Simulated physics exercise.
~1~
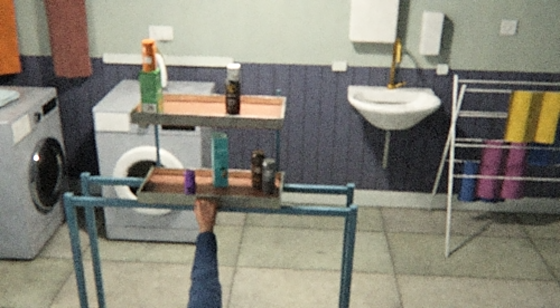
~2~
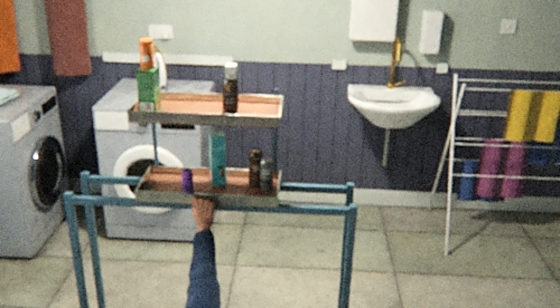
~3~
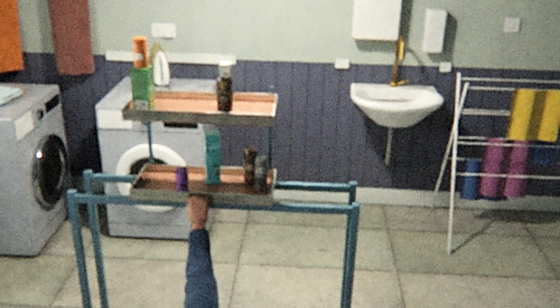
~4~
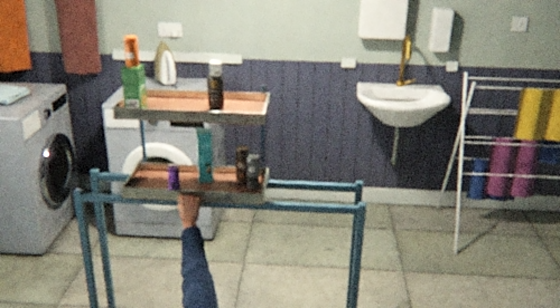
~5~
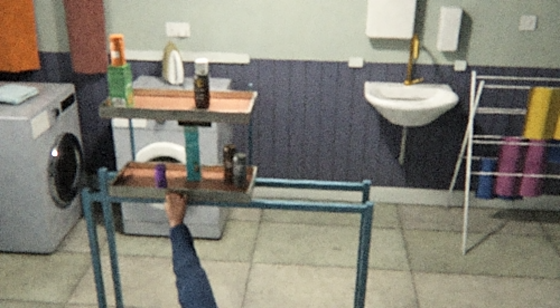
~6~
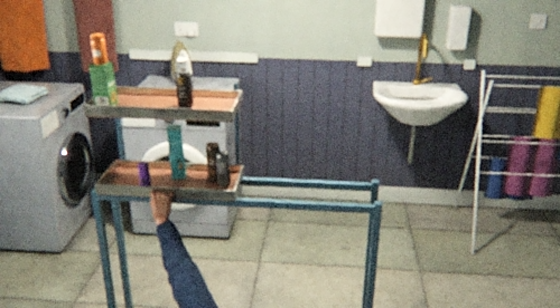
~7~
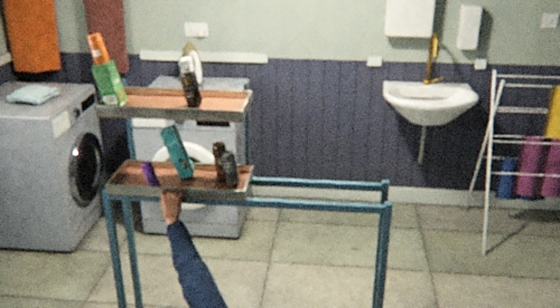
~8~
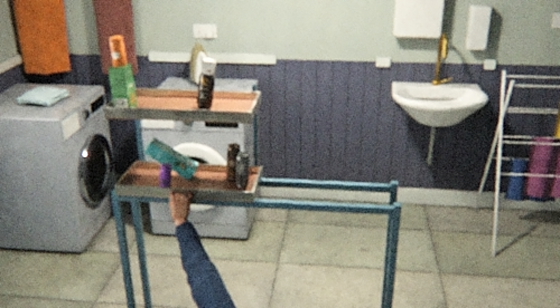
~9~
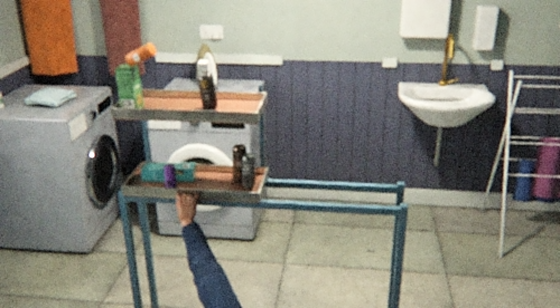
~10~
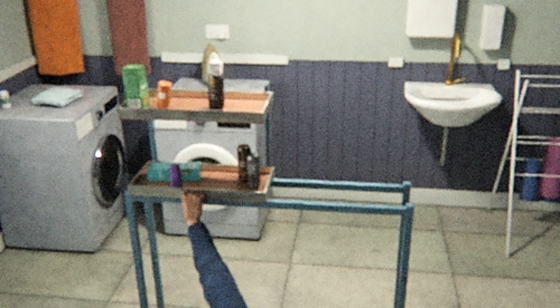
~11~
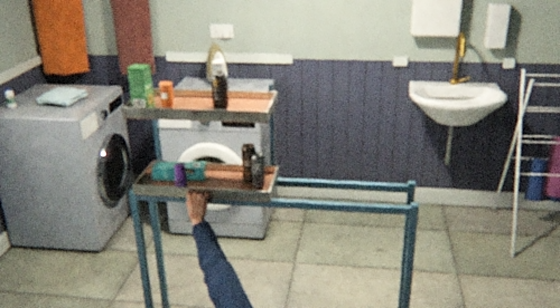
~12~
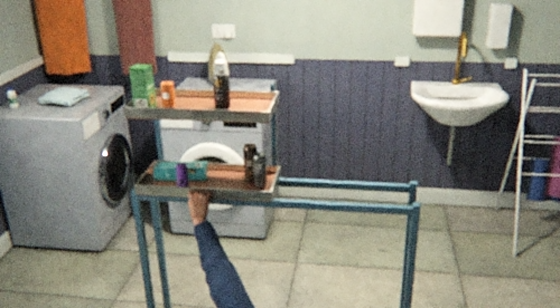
Two-tier tray pushed left by a hand on a blue frame, stopping as a turquoise carton and orange-topped item topple aboard.
